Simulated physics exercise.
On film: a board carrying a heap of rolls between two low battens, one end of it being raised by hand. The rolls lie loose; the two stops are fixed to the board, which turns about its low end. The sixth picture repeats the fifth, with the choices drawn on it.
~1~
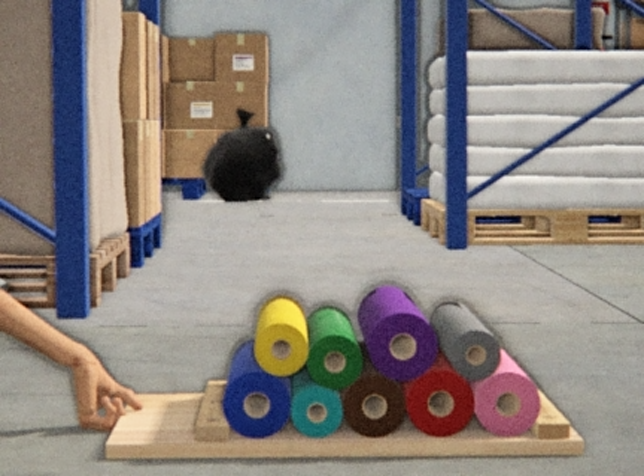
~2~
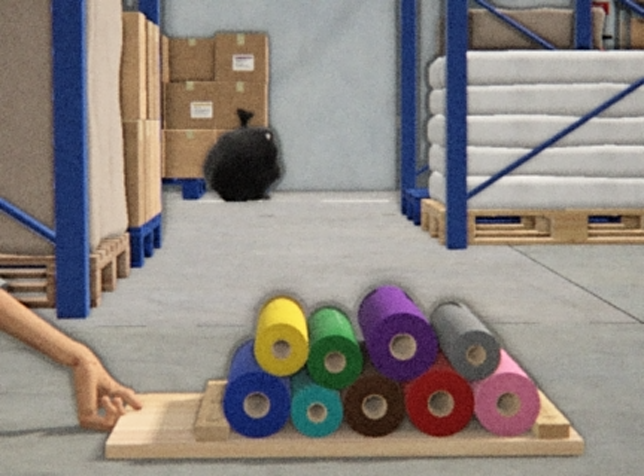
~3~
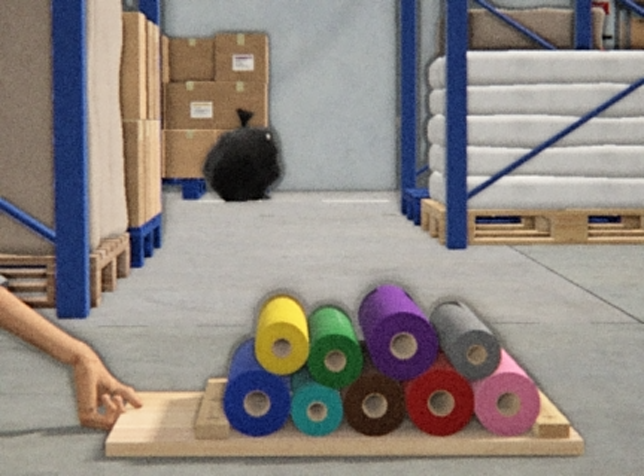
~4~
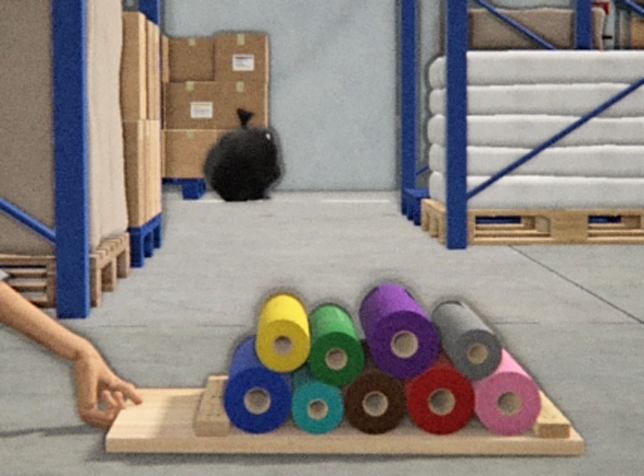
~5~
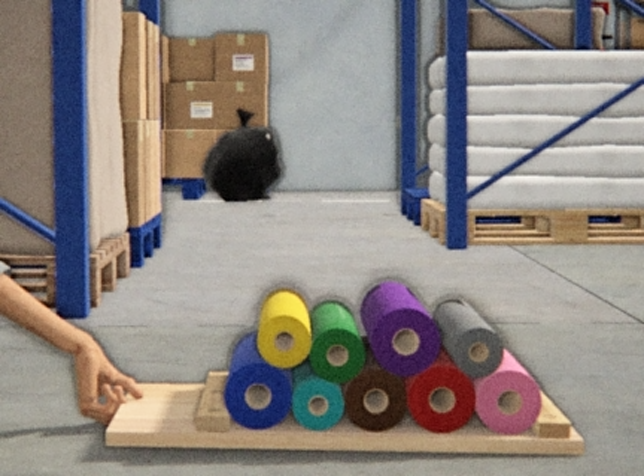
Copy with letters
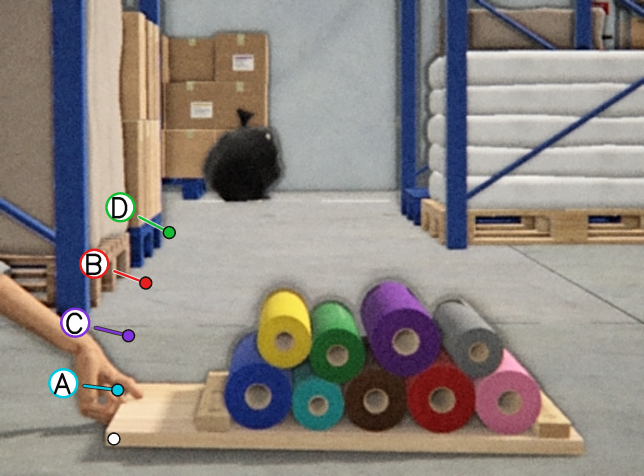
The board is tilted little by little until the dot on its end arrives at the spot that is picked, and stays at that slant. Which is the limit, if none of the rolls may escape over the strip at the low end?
The highest mark that will do is D.
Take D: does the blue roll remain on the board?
Yes.
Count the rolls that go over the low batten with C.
With C, none.
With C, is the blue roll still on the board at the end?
Yes.
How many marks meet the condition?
Four of the four.
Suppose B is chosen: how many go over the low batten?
The count is none.
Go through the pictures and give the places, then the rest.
Pink roll (508, 404); green roll (335, 362); yellow roll (281, 349), in the first picture.
Yellow roll (281, 349); purple roll (403, 347), in the second picture.
Board (341, 414); blue roll (257, 403); yellow roll (282, 348); red roll (441, 403), in the third picture.
Board (341, 412); blue roll (257, 400); turquoise roll (317, 409), in the fourth picture.
Board (341, 409); blue roll (258, 396); turquoise roll (318, 406), in the fifth picture.
On the marked copy, A at (118, 390); B at (146, 283); C at (129, 336); D at (169, 232); the white dot at (114, 439).
With D. Early on, board at 16°.
Further on, board at 28°.
At the end, board at 28°, none over the low batten.
As for the rest, A none over the low batten; B none over the low batten; C none over the low batten.
